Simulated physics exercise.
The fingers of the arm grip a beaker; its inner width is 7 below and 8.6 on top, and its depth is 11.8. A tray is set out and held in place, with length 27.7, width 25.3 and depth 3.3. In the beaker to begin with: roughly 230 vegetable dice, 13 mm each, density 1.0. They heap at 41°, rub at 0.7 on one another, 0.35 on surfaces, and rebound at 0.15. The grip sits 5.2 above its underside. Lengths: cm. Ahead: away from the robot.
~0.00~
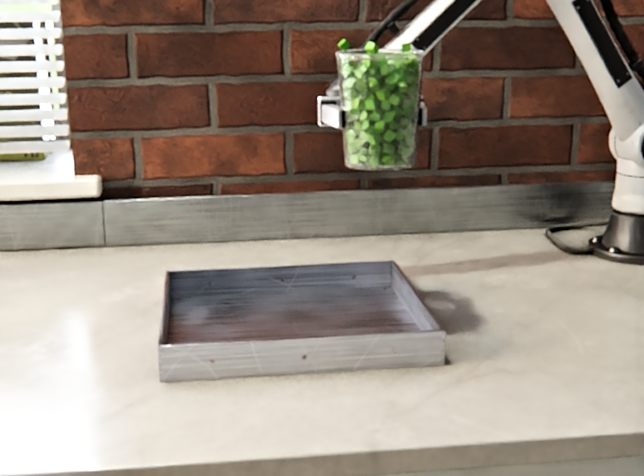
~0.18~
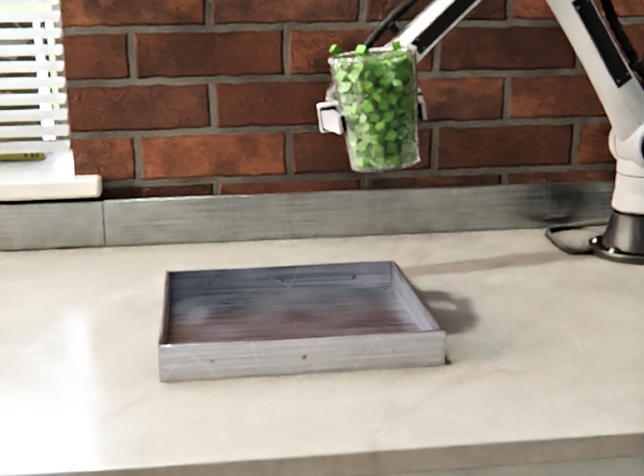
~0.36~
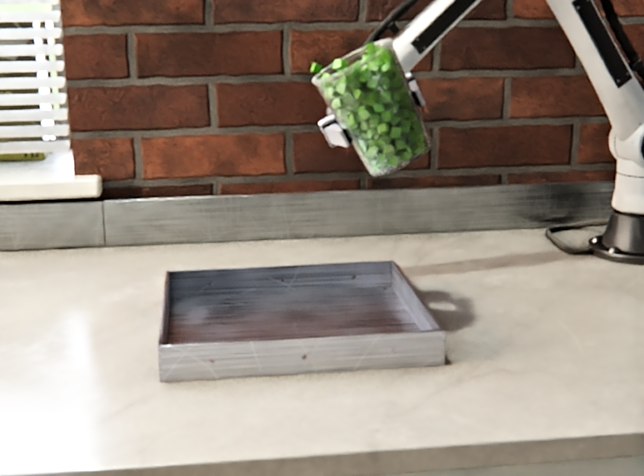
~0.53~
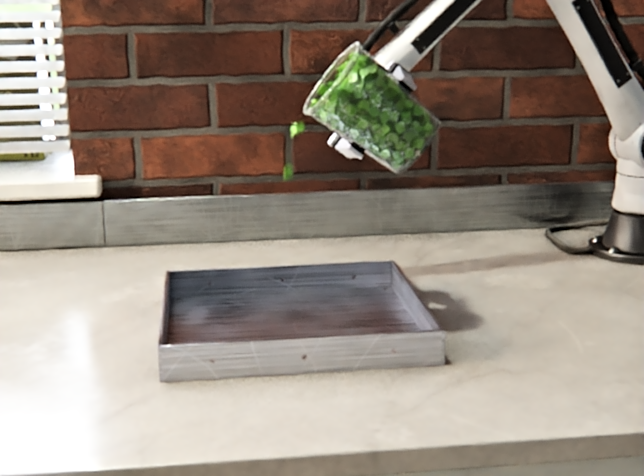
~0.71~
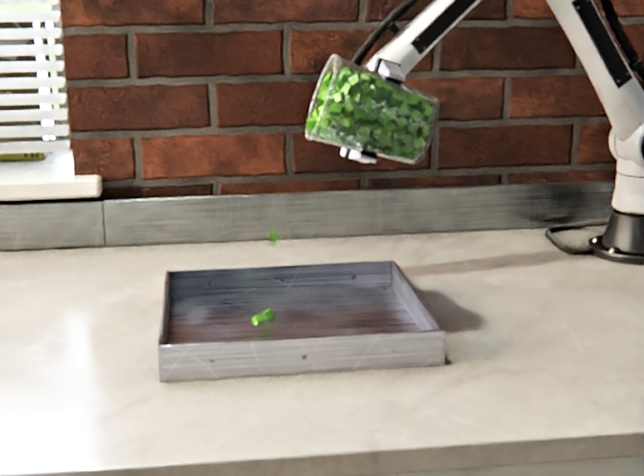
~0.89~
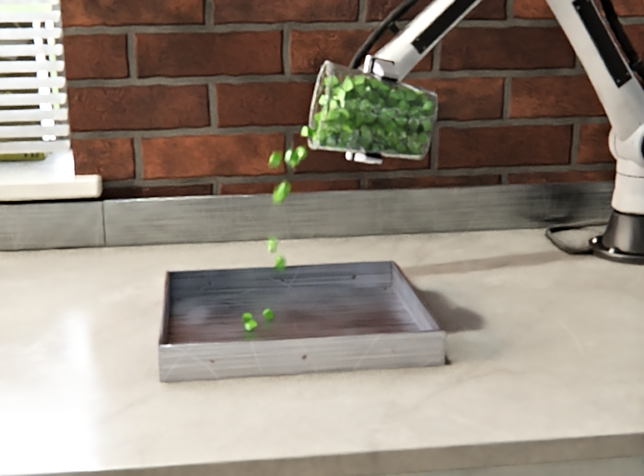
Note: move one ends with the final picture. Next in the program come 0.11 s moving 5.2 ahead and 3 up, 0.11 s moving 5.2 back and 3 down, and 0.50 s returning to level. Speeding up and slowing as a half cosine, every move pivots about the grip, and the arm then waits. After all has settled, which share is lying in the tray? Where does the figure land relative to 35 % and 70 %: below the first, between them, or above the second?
It lands between 35 and 70 %.
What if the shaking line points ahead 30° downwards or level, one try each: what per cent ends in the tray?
First try some 35 %, second try some 55 %.
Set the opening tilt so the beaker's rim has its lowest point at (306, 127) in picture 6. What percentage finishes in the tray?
Some 55 per cent.
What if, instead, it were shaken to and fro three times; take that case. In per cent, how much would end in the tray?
Near 55 per cent.
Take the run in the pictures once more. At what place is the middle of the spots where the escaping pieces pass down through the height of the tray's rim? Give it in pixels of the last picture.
About at (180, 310).
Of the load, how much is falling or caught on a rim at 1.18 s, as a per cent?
I'd put it near 90 per cent.
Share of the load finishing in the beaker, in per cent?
Around 5 per cent.
After 1.18 s, tilted 74° forward, highest piece 23 above the table; 12 in the tray, 10 in the beaker, 208 in flight or on a rim.
After 1.47 s, tilted 15° forward, highest piece 24 above the table; 136 in the tray, 86 on the table or floor, 8 in the beaker.
After 1.81 s, level, highest piece 20 above the table; 136 in the tray, 86 on the table or floor, 8 in the beaker.
After 2.86 s, level, highest piece 20 above the table; 136 in the tray, 86 on the table or floor, 8 in the beaker.
In the end, 136 in the tray, 86 on the table or floor, 8 in the beaker. That is 59 % in the tray.
